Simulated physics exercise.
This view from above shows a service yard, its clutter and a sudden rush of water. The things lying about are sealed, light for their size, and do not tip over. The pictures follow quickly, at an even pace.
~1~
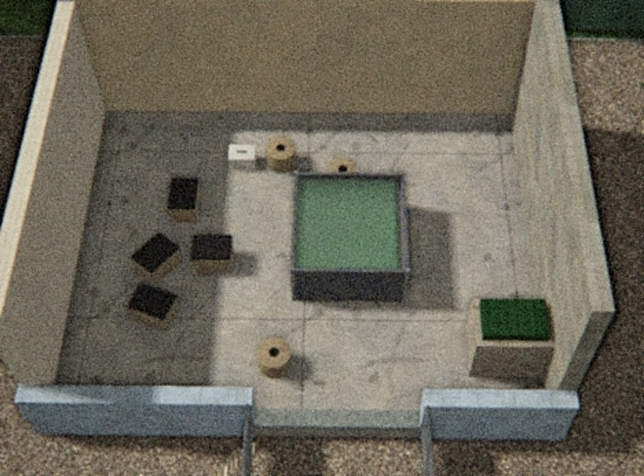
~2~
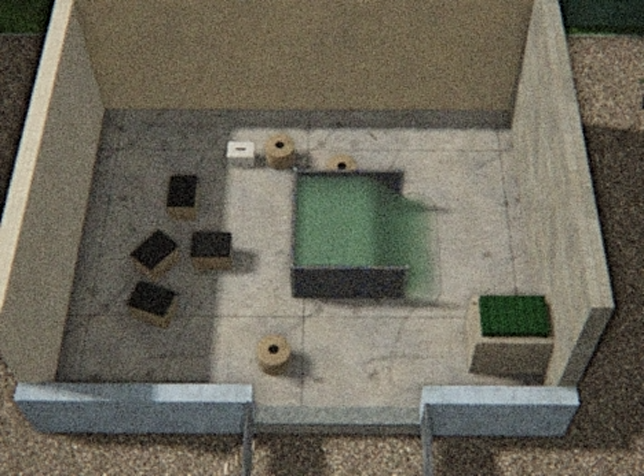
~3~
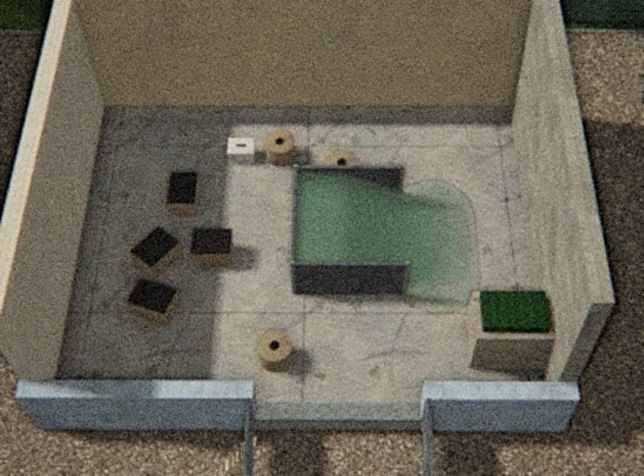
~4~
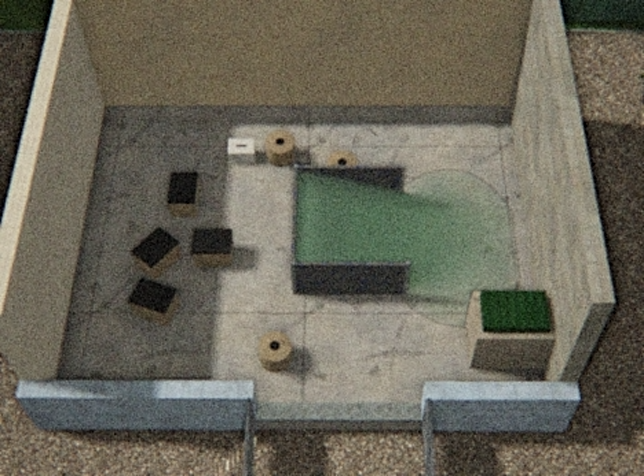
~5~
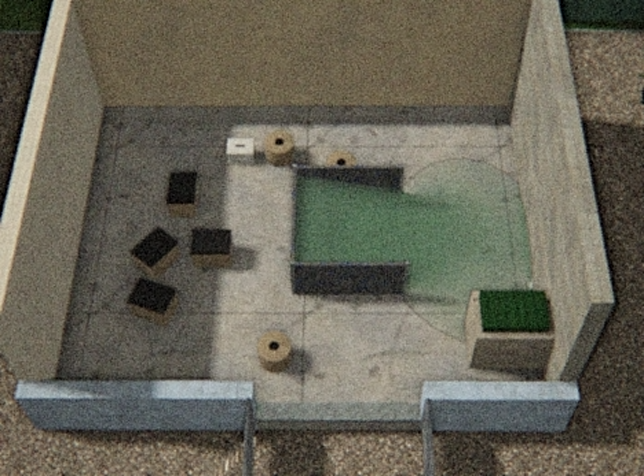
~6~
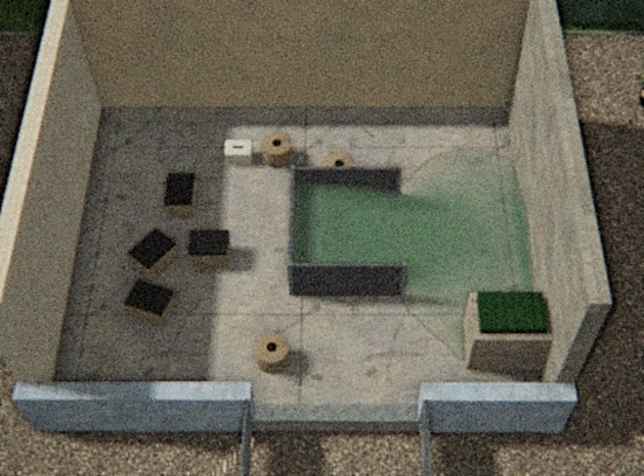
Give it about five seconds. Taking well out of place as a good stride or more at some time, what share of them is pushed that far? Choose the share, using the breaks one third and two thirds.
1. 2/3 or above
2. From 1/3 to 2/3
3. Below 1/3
(3) Below 1/3.
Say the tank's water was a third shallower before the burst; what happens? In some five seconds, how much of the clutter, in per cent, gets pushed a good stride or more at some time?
Near 0 per cent of the loose things.
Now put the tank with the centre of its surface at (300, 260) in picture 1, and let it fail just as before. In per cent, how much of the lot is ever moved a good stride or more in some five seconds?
Near 0 in a hundred.
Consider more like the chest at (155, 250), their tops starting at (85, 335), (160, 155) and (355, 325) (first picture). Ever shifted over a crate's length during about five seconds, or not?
Results - 1: Doesn't go far; 2: Doesn't go far; 3: Ends up far away.
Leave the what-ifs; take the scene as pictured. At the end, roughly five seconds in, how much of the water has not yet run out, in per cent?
92 %.
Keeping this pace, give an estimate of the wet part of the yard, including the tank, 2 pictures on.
I'd call it close to 25 per cent.
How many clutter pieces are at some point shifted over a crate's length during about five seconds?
Count: 0.
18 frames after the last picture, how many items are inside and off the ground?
So that is 0.
A moment on, 0 of 8 are well off their spots; 0 afloat.
Next, 0 of 8 are well off their spots; 0 afloat.
Later, 0 of 8 are well off their spots; 0 afloat.
In the end, 0 of 8 are well off their spots, and 0 have been at some point; 0 afloat.
